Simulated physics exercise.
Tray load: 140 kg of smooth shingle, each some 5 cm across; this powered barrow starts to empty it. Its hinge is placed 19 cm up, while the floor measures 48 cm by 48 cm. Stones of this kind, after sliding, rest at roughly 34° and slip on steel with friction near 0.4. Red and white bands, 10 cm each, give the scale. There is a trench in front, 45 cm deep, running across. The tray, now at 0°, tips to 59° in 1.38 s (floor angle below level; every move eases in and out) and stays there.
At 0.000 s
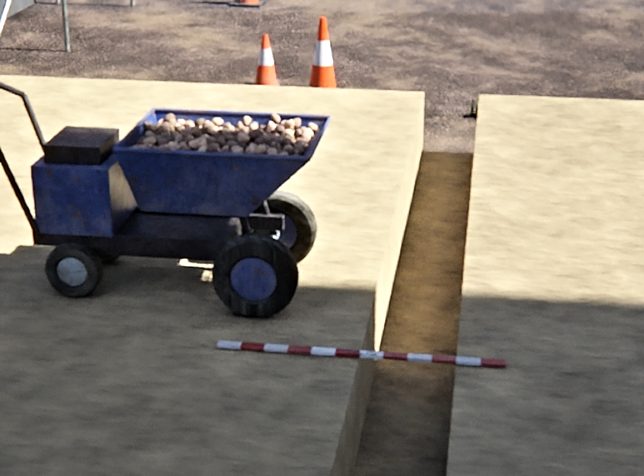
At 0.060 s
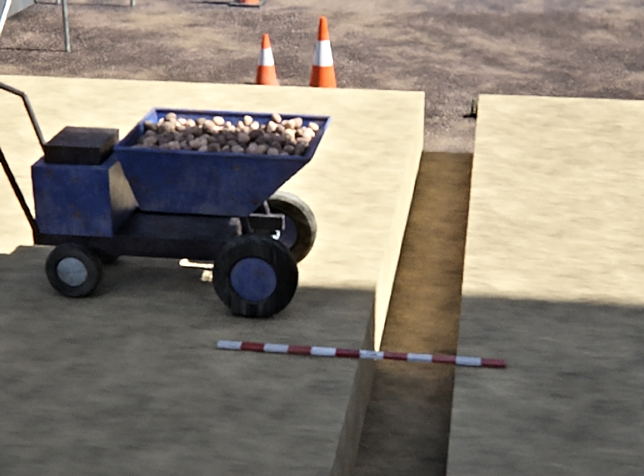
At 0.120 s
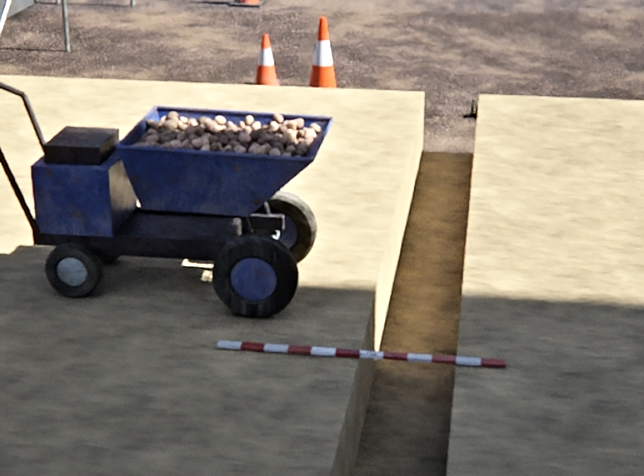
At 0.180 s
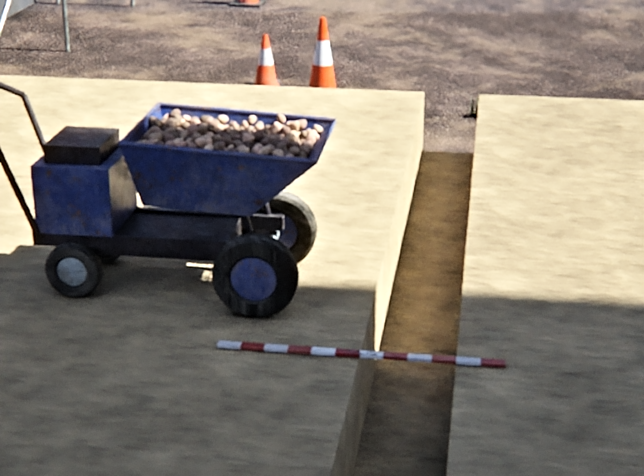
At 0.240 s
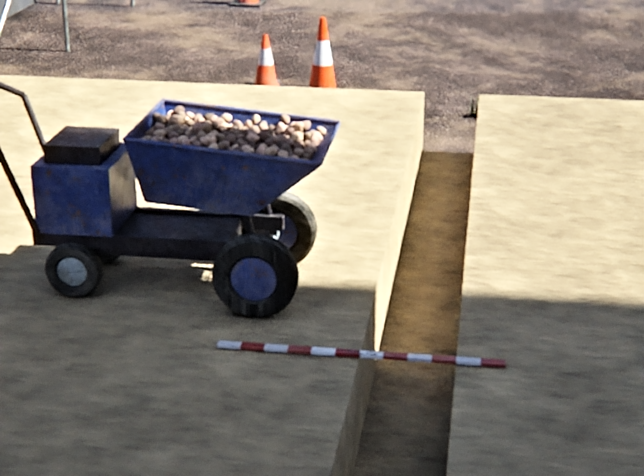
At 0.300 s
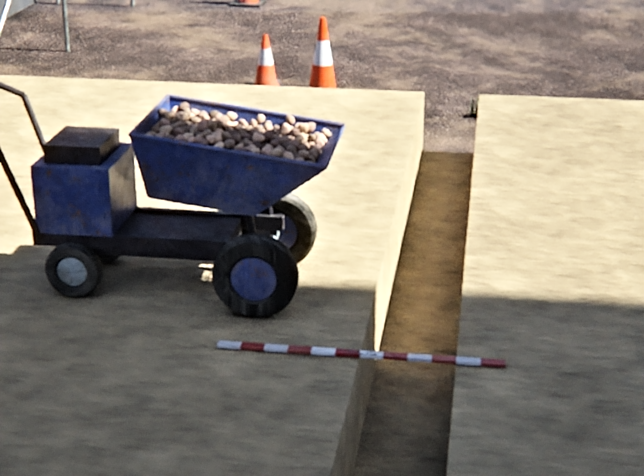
The blue tray of stones on the barrow tilts slightly forward toward the trench.
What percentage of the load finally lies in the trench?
About 79 per cent.
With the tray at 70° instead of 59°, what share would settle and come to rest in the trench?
It comes out at about 80 percent.
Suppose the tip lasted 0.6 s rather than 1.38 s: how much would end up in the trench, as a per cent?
Trench share: Approx. 55%.
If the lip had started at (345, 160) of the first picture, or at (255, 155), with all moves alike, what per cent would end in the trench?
First place roughly 50%, second roughly 95%.
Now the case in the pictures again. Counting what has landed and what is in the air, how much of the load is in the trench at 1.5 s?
By that moment, roughly 30 per cent of the load.
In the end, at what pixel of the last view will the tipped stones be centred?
At about pixel (434, 368) in the last view.
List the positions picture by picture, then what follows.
In the first picture, the tray is at 0°, its lip at (310, 159); the top of the load is at (227, 130).
In the second picture, lip at (311, 159), floor tilted 0°, highest stones at (214, 130); the stones move at 0.1 m/s on average.
In the third picture, lip at (313, 161), floor tilted 1°, highest stones at (200, 129); the stones move at 0.2 m/s on average.
In the fourth picture, lip at (316, 162), floor tilted 3°, highest stones at (181, 124); the stones move at 0.3 m/s on average.
In the fifth picture, lip at (321, 165), floor tilted 5°, highest stones at (181, 120); the stones move at 0.3 m/s on average.
In the sixth picture, the tray is at 7°, its lip at (326, 168); the top of the load is at (186, 116); the stones move at 0.4 m/s on average.
After 1.0 s the floor is at 50°; 100 % in the tray; the foremost stones are at (395, 220).
After 1.5 s the floor is at 59°; 64 % in the tray, 30 % in the trench, 6 % past the trench; the foremost stones are at (497, 305).
After 1.8 s the floor is at 59°; 32 % in the tray, 48 % in the trench, 20 % past the trench; the foremost stones are at (590, 307).
After 3.8 s the floor is at 59°; 0 % in the tray, 79 % in the trench, 21 % past the trench; the foremost stones are past the picture's edge.
